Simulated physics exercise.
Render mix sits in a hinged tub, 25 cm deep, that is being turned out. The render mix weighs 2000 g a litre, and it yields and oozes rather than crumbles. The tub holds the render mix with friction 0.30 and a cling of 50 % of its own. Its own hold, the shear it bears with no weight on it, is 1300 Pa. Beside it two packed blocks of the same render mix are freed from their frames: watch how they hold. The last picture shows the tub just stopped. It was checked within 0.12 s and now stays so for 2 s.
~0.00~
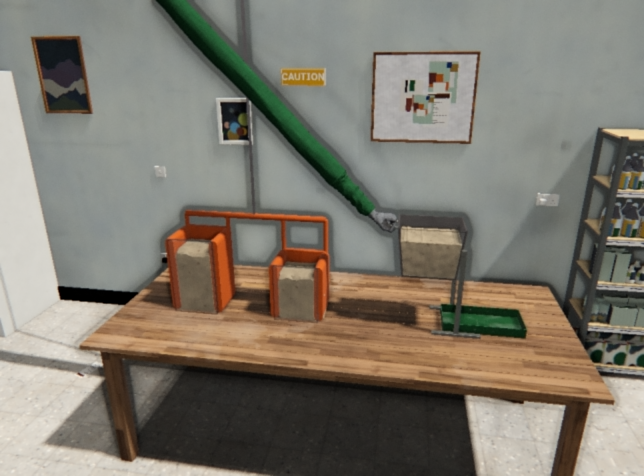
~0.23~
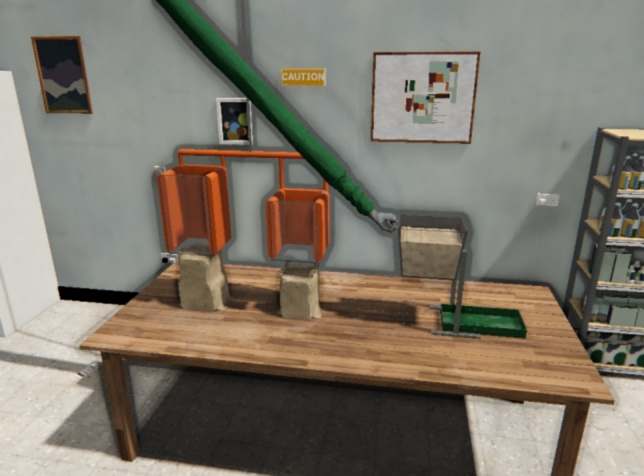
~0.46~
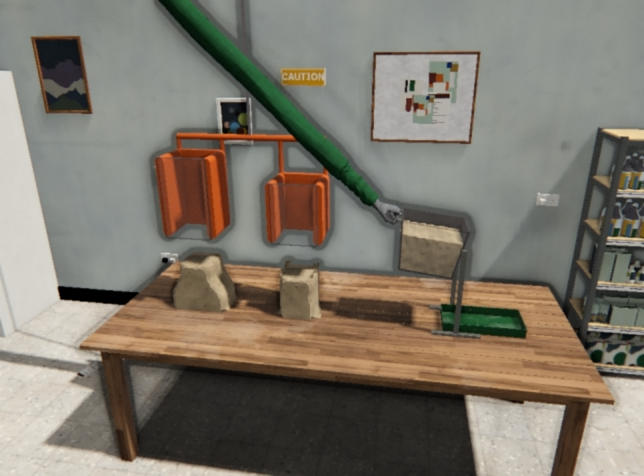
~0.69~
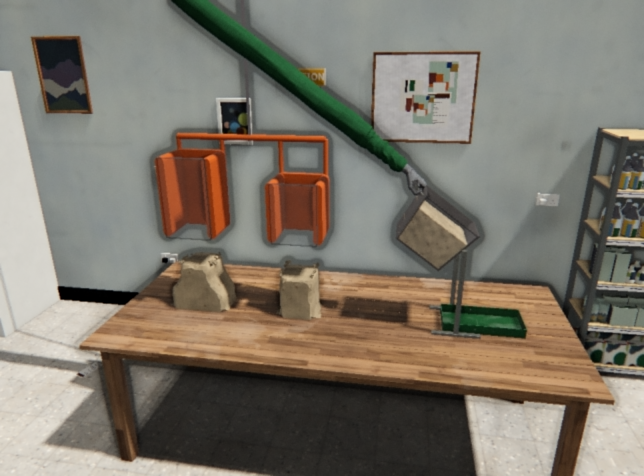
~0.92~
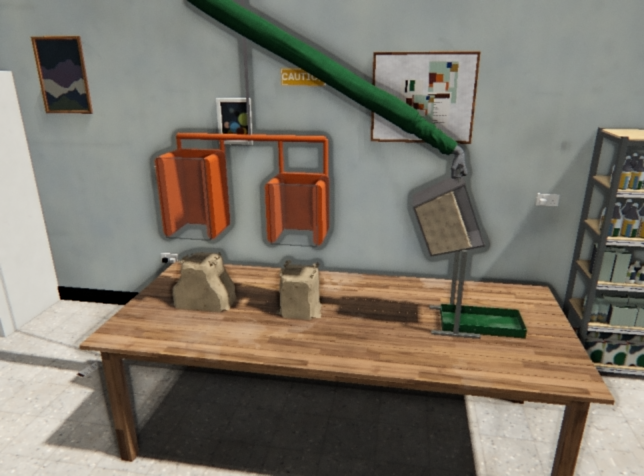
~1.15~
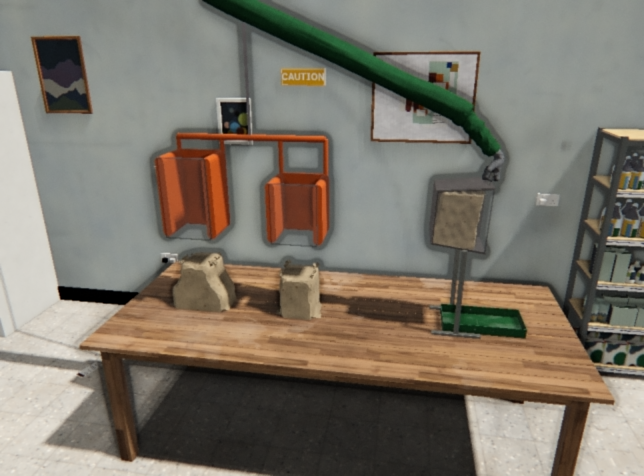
Orange moulds lifting off two beige blocks on a wooden table, the left one slumping, then a green arm tilting a tub upright.
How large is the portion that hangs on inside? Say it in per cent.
About 44 %.
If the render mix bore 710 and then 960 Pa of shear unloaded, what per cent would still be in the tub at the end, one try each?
In turn about 45 %, 45 %.
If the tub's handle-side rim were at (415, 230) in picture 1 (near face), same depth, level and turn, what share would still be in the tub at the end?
In that case some 100 per cent.
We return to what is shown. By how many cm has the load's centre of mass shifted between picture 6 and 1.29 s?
About 4 cm.
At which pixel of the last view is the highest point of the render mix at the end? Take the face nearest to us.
At about (456, 220).
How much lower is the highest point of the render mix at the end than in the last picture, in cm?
About 13 cm.
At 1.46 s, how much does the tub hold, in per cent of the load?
Near 85 %.
After 1.29 s, the tub is at 91 degrees and holds 100 %.
After 1.46 s, the tub is at 91 degrees and holds 83 %.
After 1.63 s, the tub is at 91 degrees and holds 67 %.
After 1.80 s, the tub is at 91 degrees and holds 48 %.
After 3.15 s, the tub is at 91 degrees and holds 44 %.
